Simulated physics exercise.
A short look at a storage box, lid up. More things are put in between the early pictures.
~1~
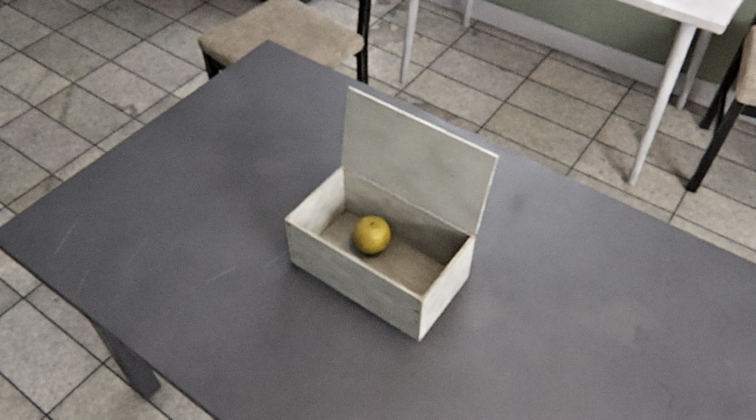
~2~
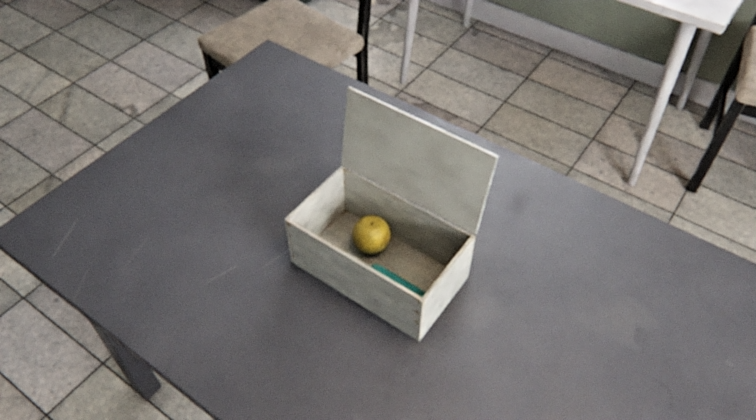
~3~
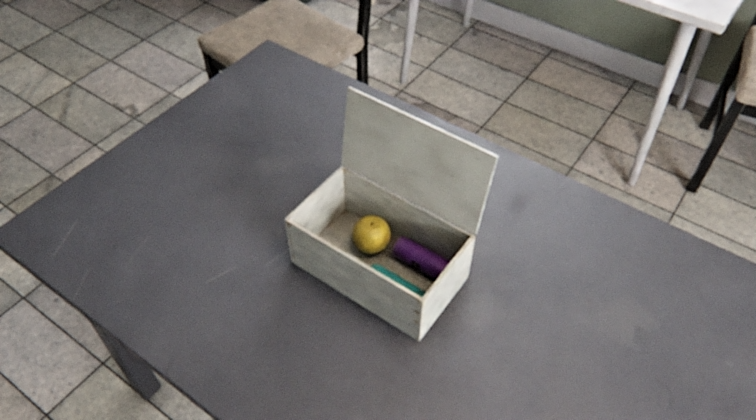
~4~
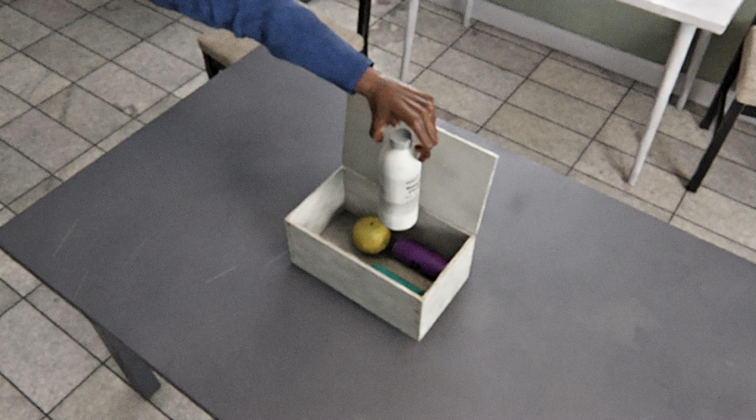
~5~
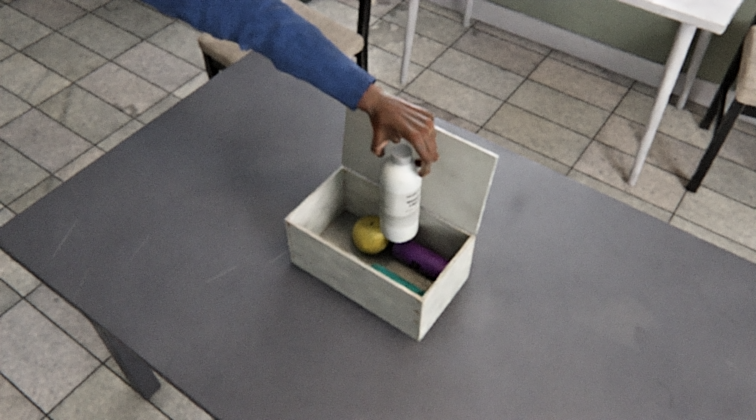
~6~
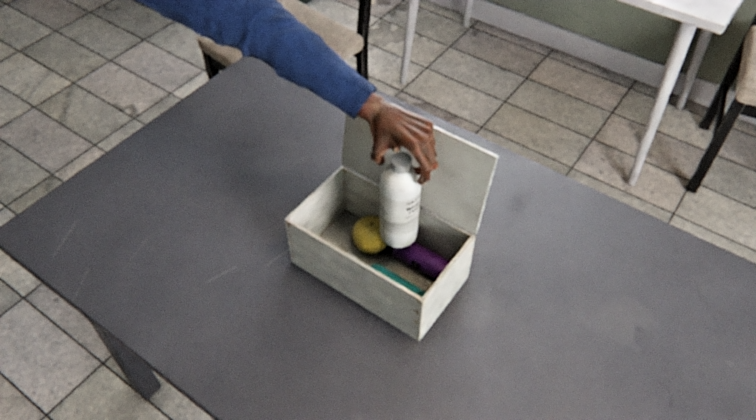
A room with a tiled floor is seen from above at an angle, with a dark grey table below and chairs and a white table behind. An open pale box on the table holds a yellow apple, then a teal item near its front edge and a purple shaker on the right also appear. A blue-sleeved arm from the upper left lowers a white bottle upright into the box, still gripping it, while the camera stays still.
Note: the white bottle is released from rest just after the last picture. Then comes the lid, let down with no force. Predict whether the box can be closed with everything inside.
Sure enough, it stays open.
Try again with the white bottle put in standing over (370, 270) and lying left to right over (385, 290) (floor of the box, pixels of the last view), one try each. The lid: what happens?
On the first go the lid remains open a bit, and on the second go it settles shut.
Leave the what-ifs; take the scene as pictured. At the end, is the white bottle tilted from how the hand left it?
Result: The white bottle leans over.
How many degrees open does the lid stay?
The answer is about 25 degrees.
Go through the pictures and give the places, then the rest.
In the first picture, the last thing is not in view yet.
In the second picture, the last thing is not in view yet.
In the third picture, the last thing is not in view yet; yellow apple (371, 234).
In the fourth picture, coming down; white bottle (399, 178).
In the fifth picture, coming down; white bottle (400, 192); purple shaker (426, 261).
In the sixth picture, in place under the hand; white bottle (400, 199).
Then, 0.50 s after the last picture, white bottle tipped 46° from how it was near (438, 241).
Then, 1.40 s after the last picture, lid 72° above the rim; white bottle tipped 45° from how it was near (412, 266).
Then, 2.00 s after the last picture, lid 30° above the rim; white bottle tipped 45° from how it was near (412, 266).
At rest, lid 25° above the rim; tipped over in the box, white bottle; the other 3 in place. Seen from the same camera at the end, white bottle near (411, 265).
